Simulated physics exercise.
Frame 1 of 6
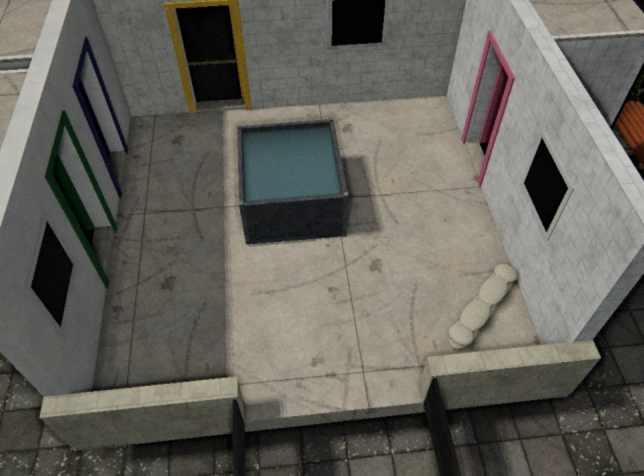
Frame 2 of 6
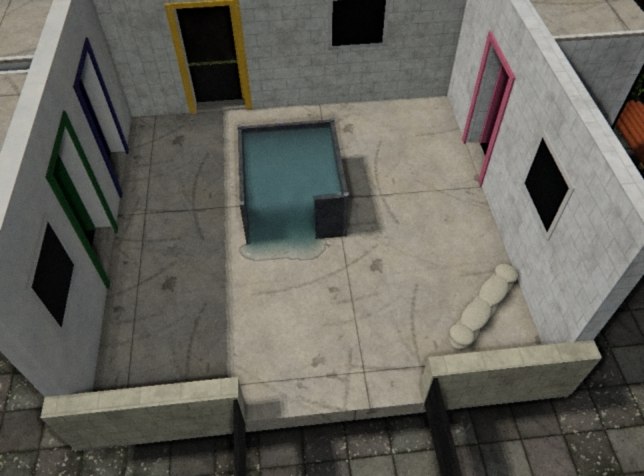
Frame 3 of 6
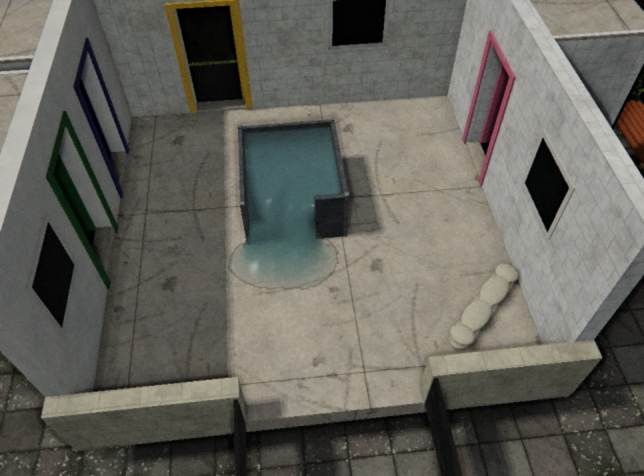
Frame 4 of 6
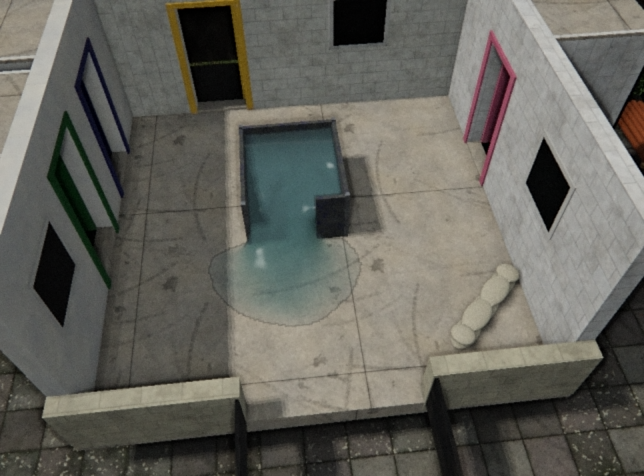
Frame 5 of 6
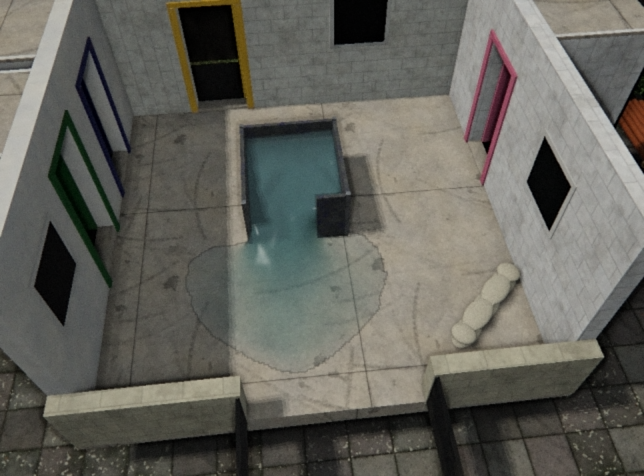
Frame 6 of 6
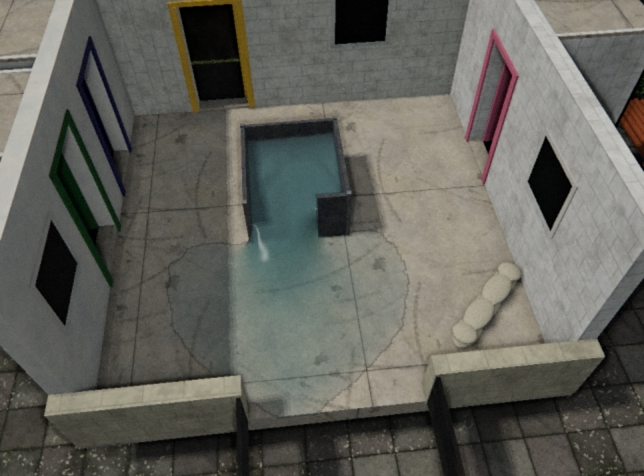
Teal water pours from an open dark tank in a pale walled yard, seen from a fixed, high viewpoint. Yellow-framed and blue- and green-framed doorways stand at the back and left, a pink one at the right, near lumpy cream shapes. The tank's near side opens, and water spreads forward across the paving in a widening, thinning sheet, reaching the low front walls.
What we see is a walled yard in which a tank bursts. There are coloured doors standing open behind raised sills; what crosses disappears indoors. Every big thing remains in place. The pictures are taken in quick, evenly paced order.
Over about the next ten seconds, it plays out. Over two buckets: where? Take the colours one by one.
Result: The blue door will not top two buckets; the green door will not top two buckets; the yellow door will not top two buckets; the pink door will not top two buckets.
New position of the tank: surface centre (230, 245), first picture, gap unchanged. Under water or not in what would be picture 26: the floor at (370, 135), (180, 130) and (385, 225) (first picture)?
In that order: Not reached, reached by the flood, not reached.
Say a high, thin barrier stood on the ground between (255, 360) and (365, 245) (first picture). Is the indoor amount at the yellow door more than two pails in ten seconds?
Door by door: Yellow tops the limit.
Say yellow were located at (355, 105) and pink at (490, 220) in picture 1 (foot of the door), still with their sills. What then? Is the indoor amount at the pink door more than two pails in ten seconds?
Note: Pink does not reach the limit.
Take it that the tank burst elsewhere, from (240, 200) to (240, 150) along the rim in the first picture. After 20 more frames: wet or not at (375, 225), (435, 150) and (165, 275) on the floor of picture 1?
Log: Point 1 unreached; point 2 unreached; point 3 inundated.
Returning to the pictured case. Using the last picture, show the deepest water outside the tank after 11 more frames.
Somewhere near (124, 413).
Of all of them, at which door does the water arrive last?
Result: The pink-painted one.
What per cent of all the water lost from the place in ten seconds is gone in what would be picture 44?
Close to 85 %.
A moment on, water covers 30 % of the floor; the blue door not reached, the green door not reached, the yellow door not reached, the pink door not reached.
Next, water covers 30 % of the floor; the blue door not reached, the green door not reached, the yellow door not reached, the pink door not reached.
Then, water covers 45 % of the floor; the blue door not reached, the green door wet at the sill, nothing in, the yellow door not reached, the pink door not reached.
Later, water covers 60 % of the floor; the blue door wet at the sill, nothing in, the green door wet at the sill, nothing in, the yellow door under two buckets in, the pink door not reached.
In the end, water covers 75 % of the floor; the blue door wet at the sill, nothing in, the green door wet at the sill, nothing in, the yellow door under two buckets in, the pink door wet at the sill, nothing in.
